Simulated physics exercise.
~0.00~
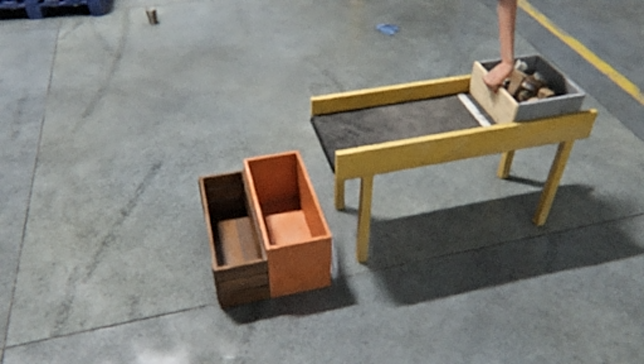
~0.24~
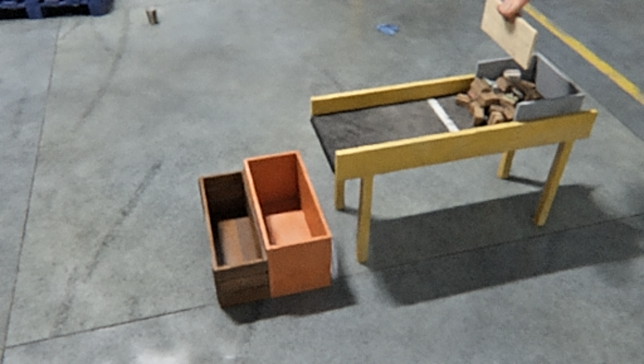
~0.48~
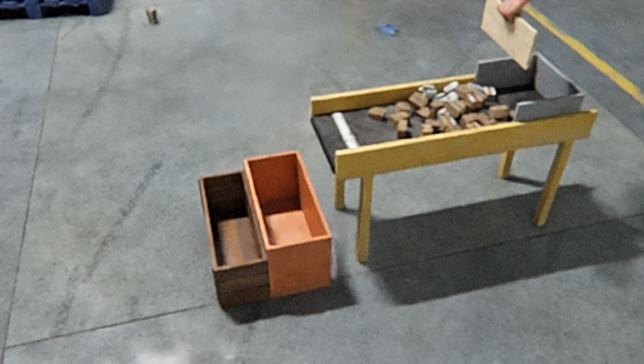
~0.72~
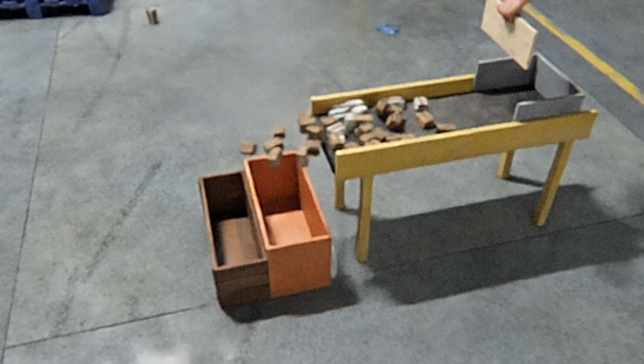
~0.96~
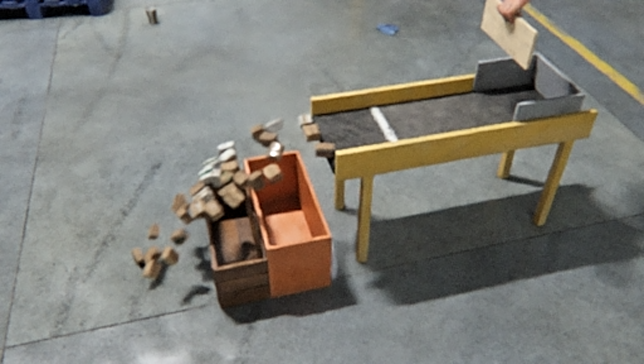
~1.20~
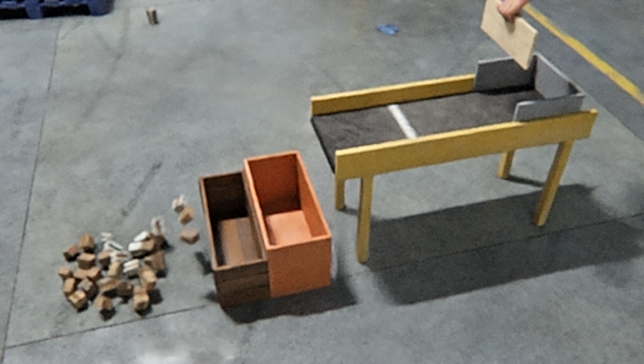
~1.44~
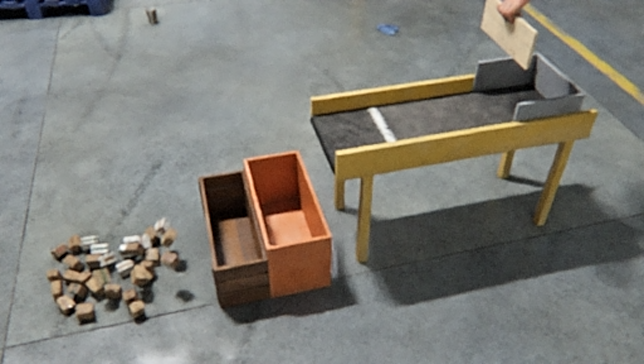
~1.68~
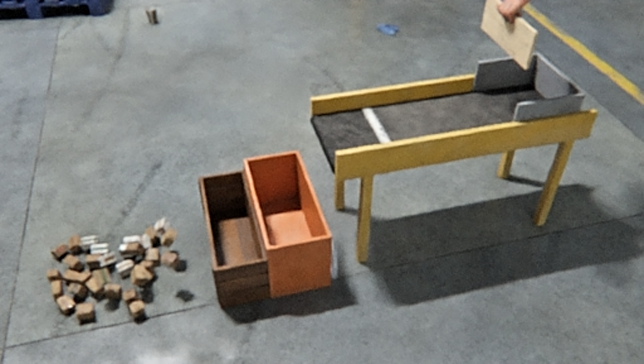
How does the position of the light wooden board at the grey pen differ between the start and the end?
At the start the board stands down at the open side of the grey pen, in front of the blocks. At the end it is held up above the pen by a hand.
